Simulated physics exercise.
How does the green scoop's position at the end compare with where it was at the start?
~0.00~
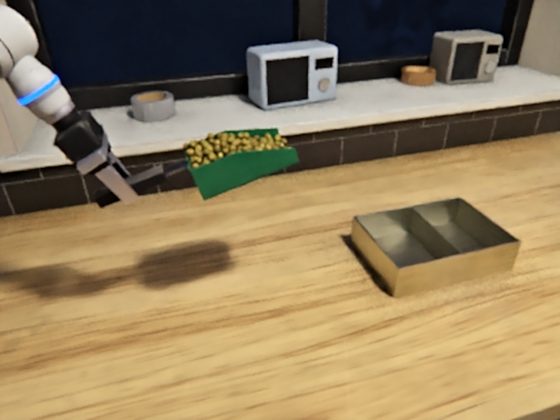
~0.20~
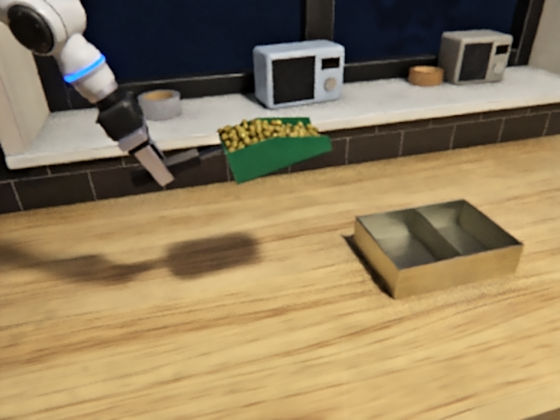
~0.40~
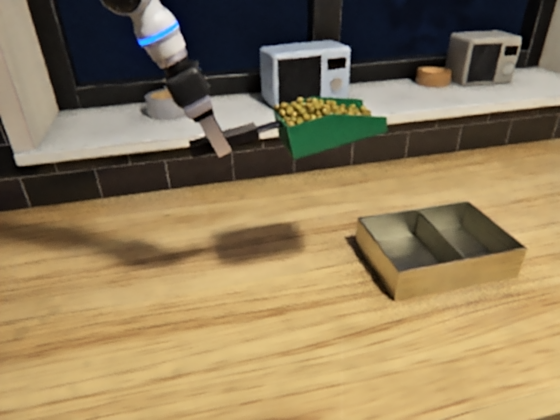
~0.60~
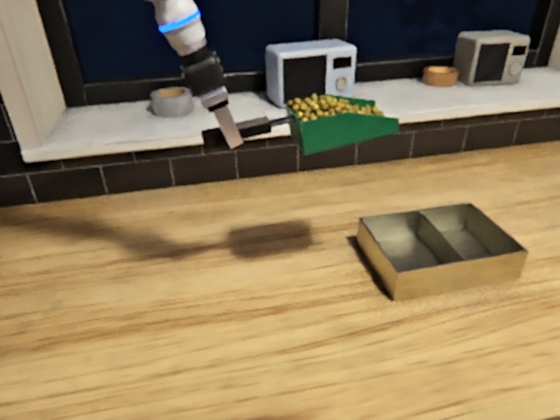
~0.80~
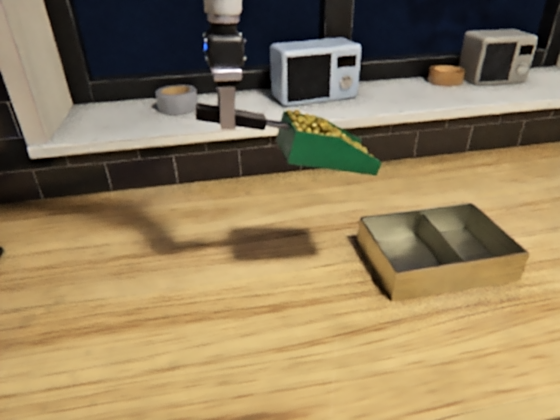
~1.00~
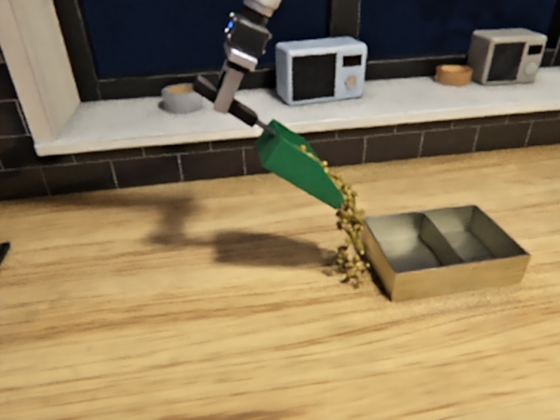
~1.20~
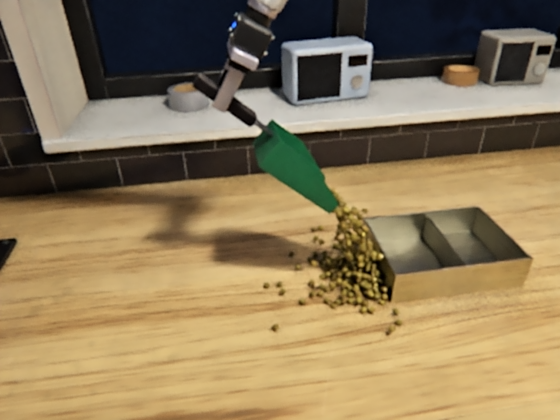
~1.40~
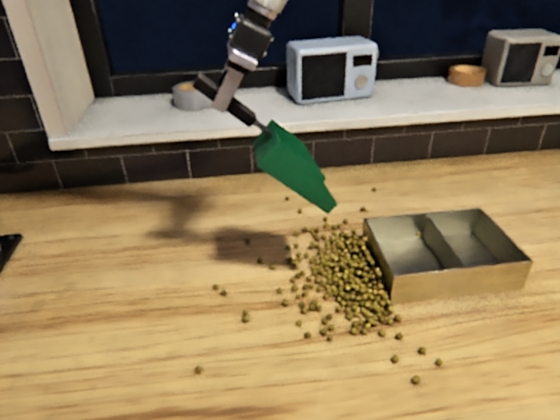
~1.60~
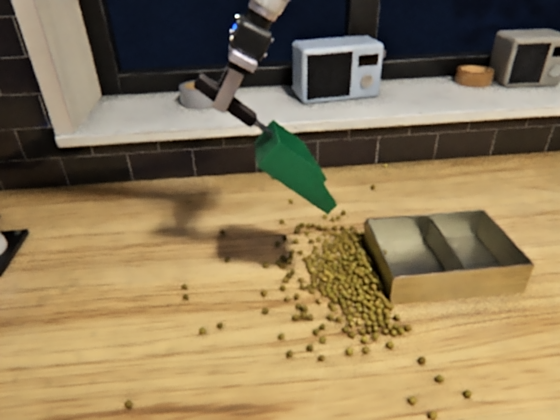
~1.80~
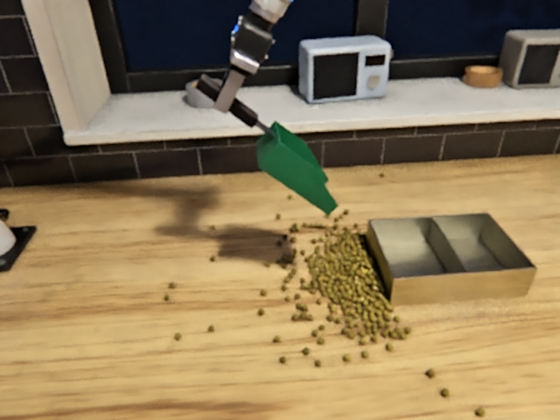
It ends farther to the right than where it began, held closer to the left side of the metal tray.
